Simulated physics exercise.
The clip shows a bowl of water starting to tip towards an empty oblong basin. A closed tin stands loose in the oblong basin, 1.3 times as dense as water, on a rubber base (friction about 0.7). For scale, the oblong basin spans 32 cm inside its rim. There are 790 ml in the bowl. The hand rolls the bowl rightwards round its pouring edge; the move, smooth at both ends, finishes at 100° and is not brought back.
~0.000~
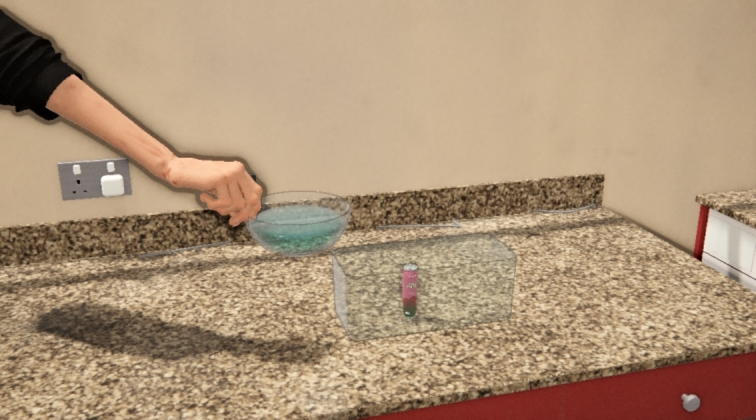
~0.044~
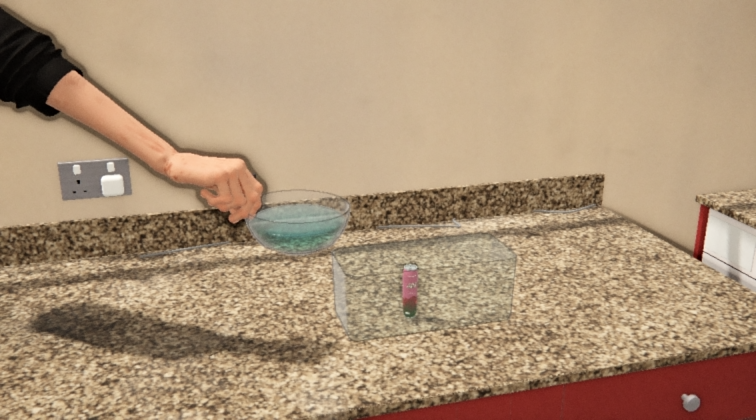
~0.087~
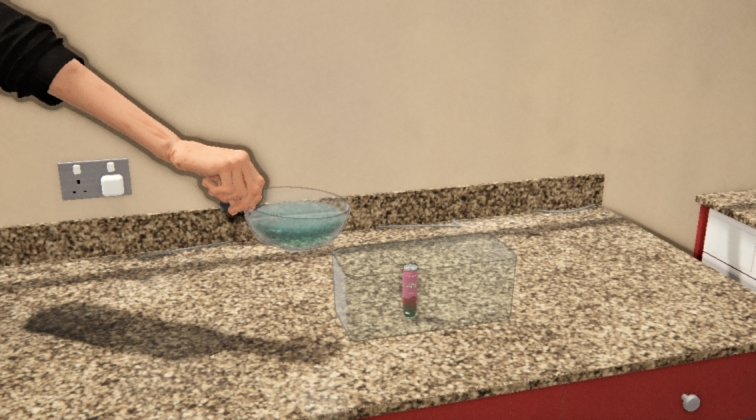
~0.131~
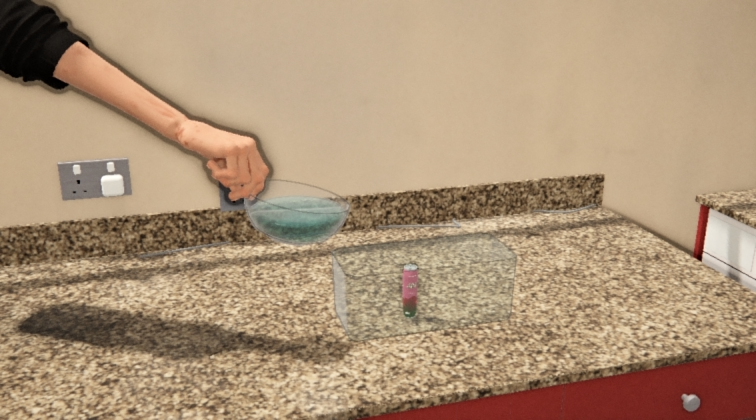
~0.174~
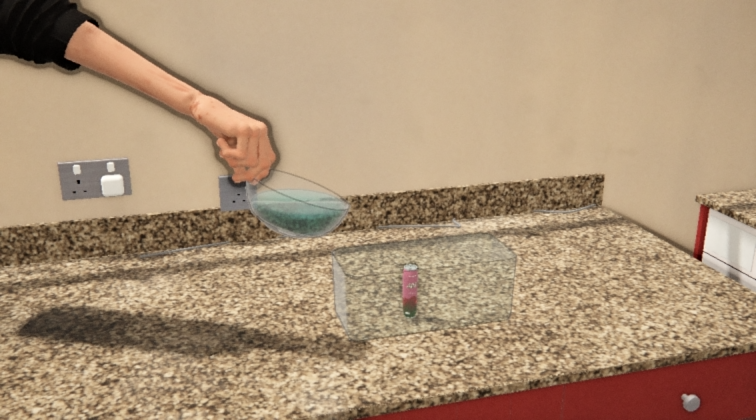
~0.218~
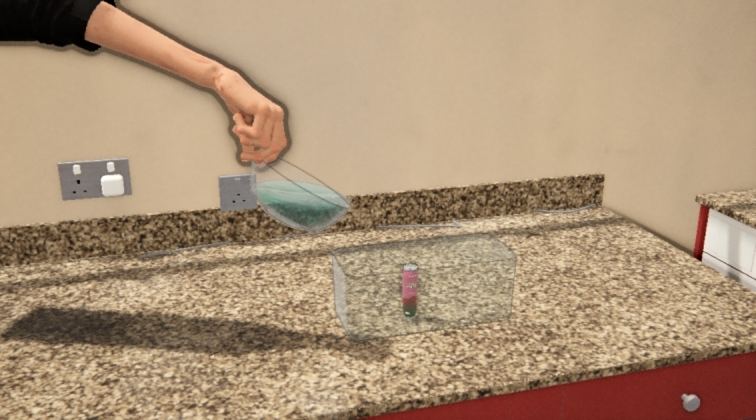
On a speckled stone kitchen worktop, a small pink and green tin stands inside a clear oblong basin, while a hand in a dark sleeve holds a glass bowl of blue-green water beside it. The hand rises and rolls the bowl rightwards, slightly at first, then more steeply, towards the basin.
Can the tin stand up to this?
It keeps standing.
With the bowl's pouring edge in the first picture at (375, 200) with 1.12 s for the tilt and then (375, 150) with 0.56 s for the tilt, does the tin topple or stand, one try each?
First it remains upright; then it falls.
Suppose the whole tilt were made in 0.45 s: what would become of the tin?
Then it stays up.
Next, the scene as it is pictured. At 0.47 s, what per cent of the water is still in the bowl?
Near 28 in a hundred.
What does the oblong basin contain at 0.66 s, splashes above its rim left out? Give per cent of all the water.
Near 92 in a hundred.
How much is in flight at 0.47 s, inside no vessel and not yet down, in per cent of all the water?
About 64 per cent.
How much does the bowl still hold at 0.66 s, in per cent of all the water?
About 0 per cent.
By 0.47 s the tilt is 94° and 28 per cent is still to pour; the tin stands where it began.
By 0.66 s the tilt is 100° and 0 per cent is still to pour; the tin stands where it began.
By 0.85 s the tilt is 100° and 0 per cent is still to pour; the tin stands where it began.
By 1.06 s the tilt is 100° and 0 per cent is still to pour; the tin stands where it began.
At rest the tin stands where it began.
